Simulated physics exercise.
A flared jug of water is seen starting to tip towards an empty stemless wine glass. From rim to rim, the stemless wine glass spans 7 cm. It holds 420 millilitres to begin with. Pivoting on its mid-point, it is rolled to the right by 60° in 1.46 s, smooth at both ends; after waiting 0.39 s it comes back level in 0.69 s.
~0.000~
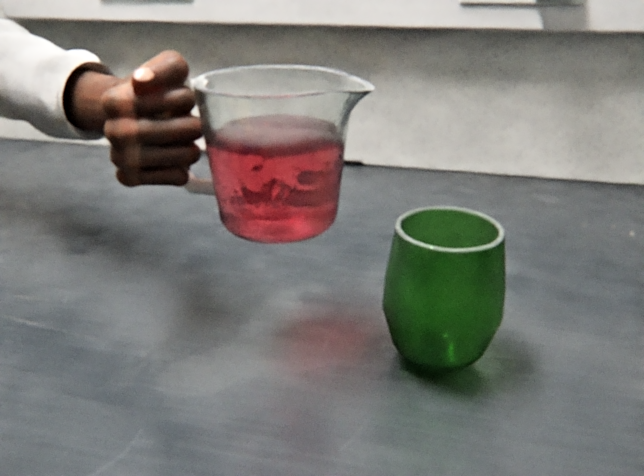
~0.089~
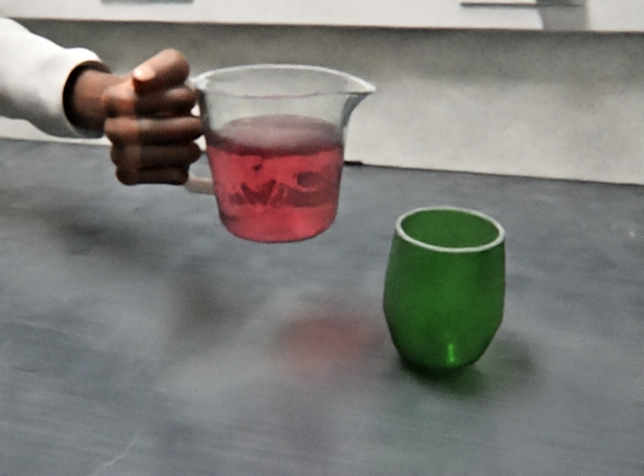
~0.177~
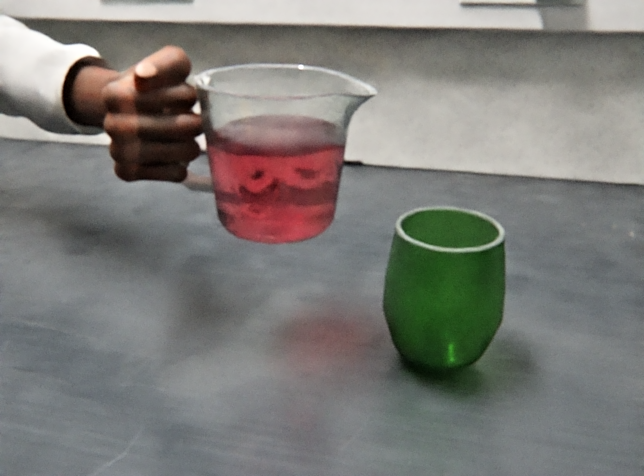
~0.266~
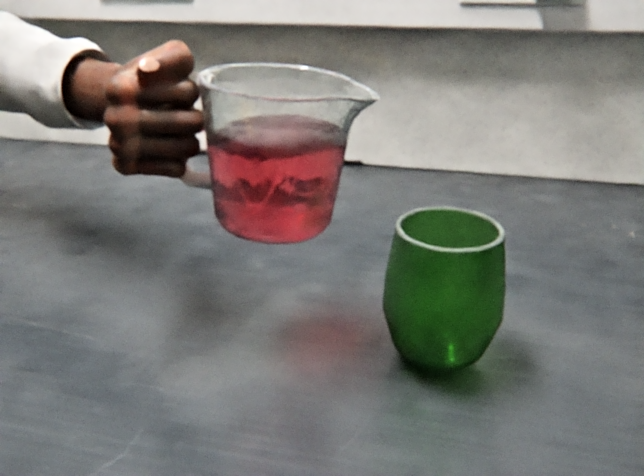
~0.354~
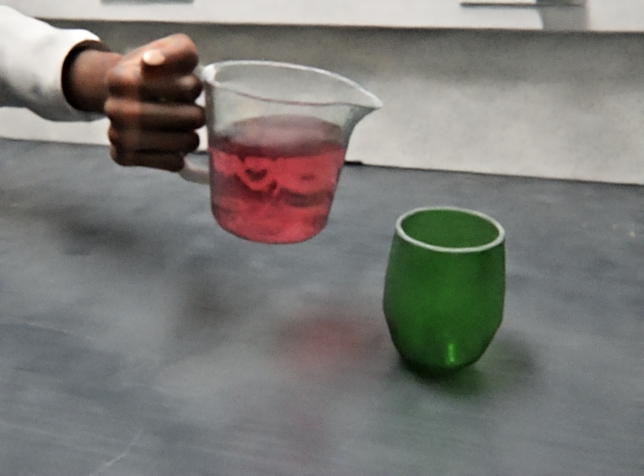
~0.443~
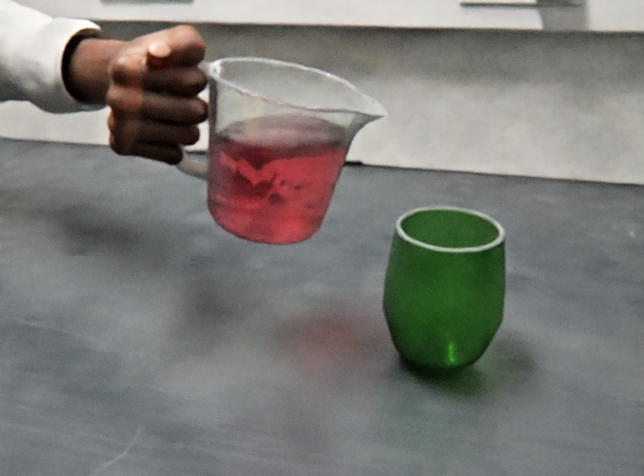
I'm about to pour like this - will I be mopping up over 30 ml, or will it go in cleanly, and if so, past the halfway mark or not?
You will be mopping up over 30 ml.
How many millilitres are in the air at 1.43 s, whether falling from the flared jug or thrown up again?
Roughly 30 ml is airborne.
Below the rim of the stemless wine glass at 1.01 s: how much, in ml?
Some 10 ml.
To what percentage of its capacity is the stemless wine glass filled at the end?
I'd estimate close to 40 per cent.
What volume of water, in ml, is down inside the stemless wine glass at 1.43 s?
That amounts to around 100 ml.
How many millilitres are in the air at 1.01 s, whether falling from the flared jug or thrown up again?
Around 15 ml, I reckon.
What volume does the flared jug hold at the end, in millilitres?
It ends up holding about 180 ml.
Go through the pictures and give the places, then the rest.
The first frame shows tilt 0°; pouring edge (374, 87); surface from (234, 123) to (330, 129); the stemless wine glass's rim runs from (399, 225) to (501, 235).
The second frame shows tilt 1°; pouring edge (374, 88); surface from (233, 124) to (325, 130).
The third frame shows tilt 2°; pouring edge (376, 91); surface from (235, 123) to (327, 130).
The fourth frame shows tilt 5°; pouring edge (379, 96); surface from (231, 125) to (330, 130).
The fifth frame shows tilt 8°; pouring edge (383, 104); surface from (236, 126) to (332, 132).
The sixth frame shows tilt 13°; pouring edge (386, 112); surface from (237, 124) to (336, 130).
After 1.01 s the tilt is 47° and the stemless wine glass has 10 ml, the flared jug 395 ml, and 0 ml is on the worktop.
After 1.43 s the tilt is 60° and the stemless wine glass has 100 ml, the flared jug 280 ml, and 5 ml is on the worktop.
After 1.86 s the tilt is 60° and the stemless wine glass has 160 ml, the flared jug 200 ml, and 45 ml is on the worktop.
After 2.33 s the tilt is 12° and the stemless wine glass has 180 ml, the flared jug 185 ml, and 55 ml is on the worktop.
In the end the stemless wine glass has 180 ml, the flared jug 185 ml, and 55 ml is on the worktop.
